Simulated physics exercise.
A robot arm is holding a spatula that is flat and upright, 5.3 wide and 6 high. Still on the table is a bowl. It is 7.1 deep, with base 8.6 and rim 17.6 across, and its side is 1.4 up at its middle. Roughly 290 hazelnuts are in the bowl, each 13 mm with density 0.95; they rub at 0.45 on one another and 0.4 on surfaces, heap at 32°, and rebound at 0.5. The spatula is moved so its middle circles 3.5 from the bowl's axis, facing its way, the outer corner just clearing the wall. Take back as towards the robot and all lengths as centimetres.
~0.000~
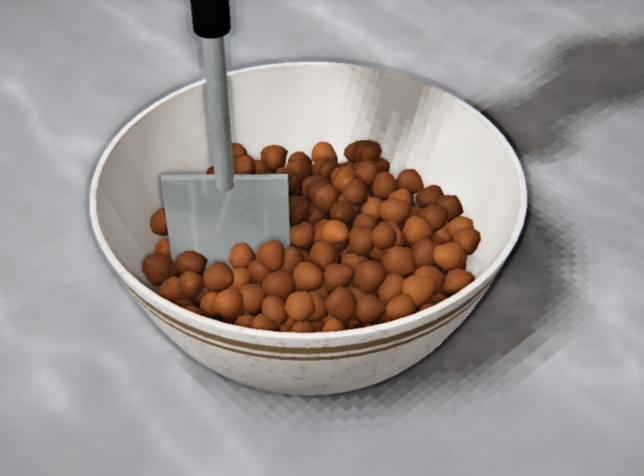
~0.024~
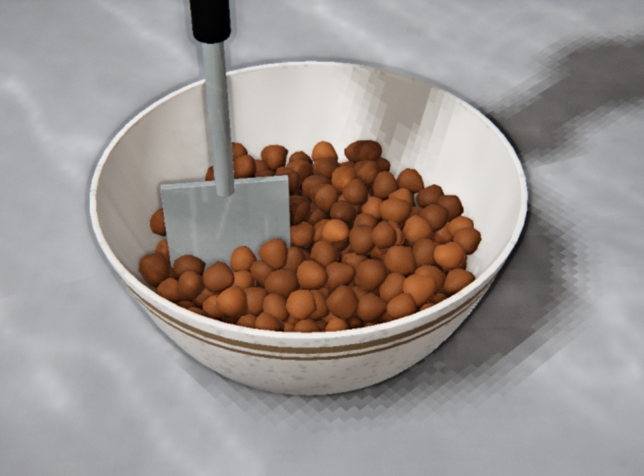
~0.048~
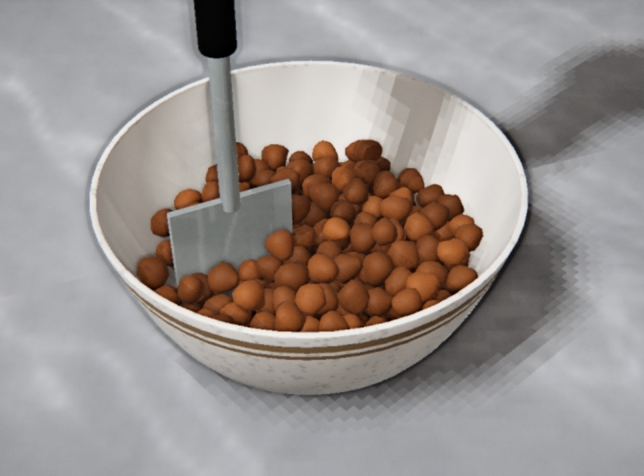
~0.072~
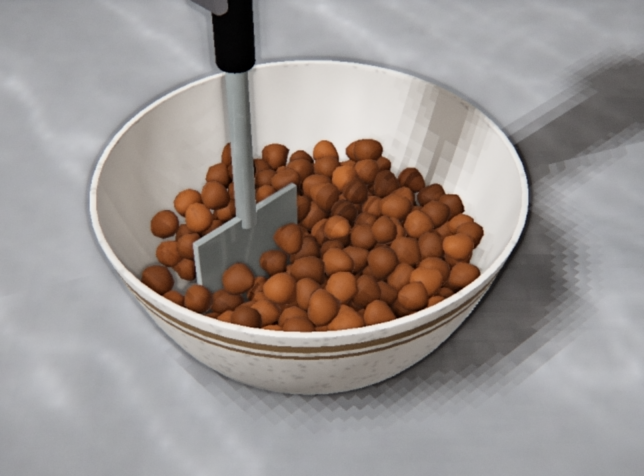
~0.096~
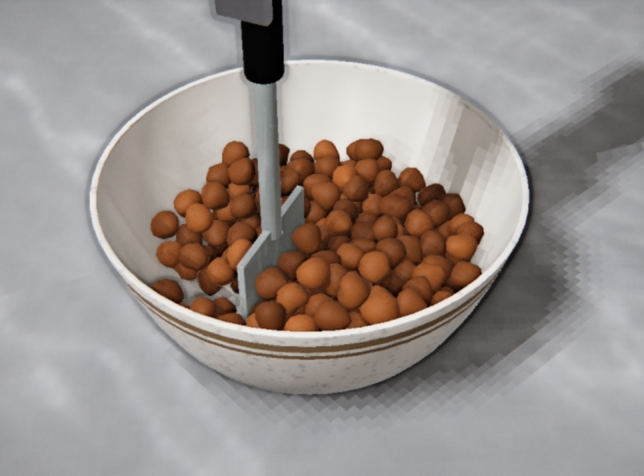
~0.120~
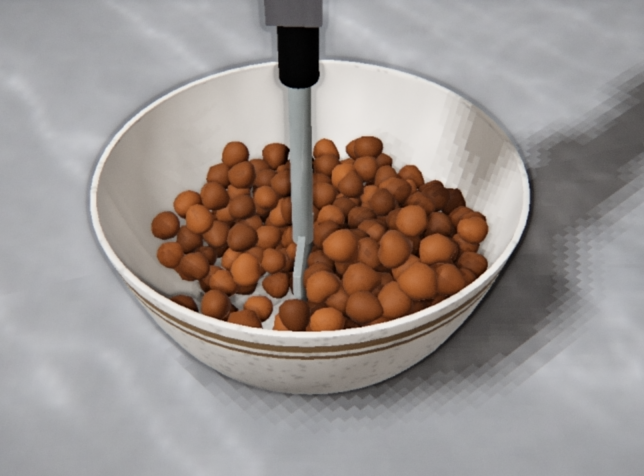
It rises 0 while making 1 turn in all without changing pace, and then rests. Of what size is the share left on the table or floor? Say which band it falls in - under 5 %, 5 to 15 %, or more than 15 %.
It falls above 15 %.
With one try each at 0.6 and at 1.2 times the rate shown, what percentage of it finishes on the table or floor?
Around 10 percent on the first try and 35 percent on the second.
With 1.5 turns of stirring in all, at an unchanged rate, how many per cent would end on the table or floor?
Roughly 30 per cent would end up there.
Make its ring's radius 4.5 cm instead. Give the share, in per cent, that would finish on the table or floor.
It would come to about 25 per cent.
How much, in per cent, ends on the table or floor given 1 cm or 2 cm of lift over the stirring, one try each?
That gives about 30 per cent and 25 per cent, in order.
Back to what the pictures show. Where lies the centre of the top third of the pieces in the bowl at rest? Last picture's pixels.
I'd put it at about (245, 311).
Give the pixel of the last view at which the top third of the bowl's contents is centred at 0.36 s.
The centre is roughly (234, 123).
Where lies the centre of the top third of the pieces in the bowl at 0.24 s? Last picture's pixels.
Near (413, 141).
By 0.24 s, 189° round, highest piece 11 above the table; 264 in the bowl, 22 in flight or on the tool.
By 0.36 s, 291° round, highest piece 11 above the table; 237 in the bowl, 26 on the table or floor, 23 in flight or on the tool.
By 0.62 s, 0° round, highest piece 7 above the table; 214 in the bowl, 70 on the table or floor, 2 in flight or on the tool.
By 1.32 s, 0° round, highest piece 6 above the table; 214 in the bowl, 72 on the table or floor.
Final count, 214 in the bowl, 72 on the table or floor. That is 25 % on the table or floor.
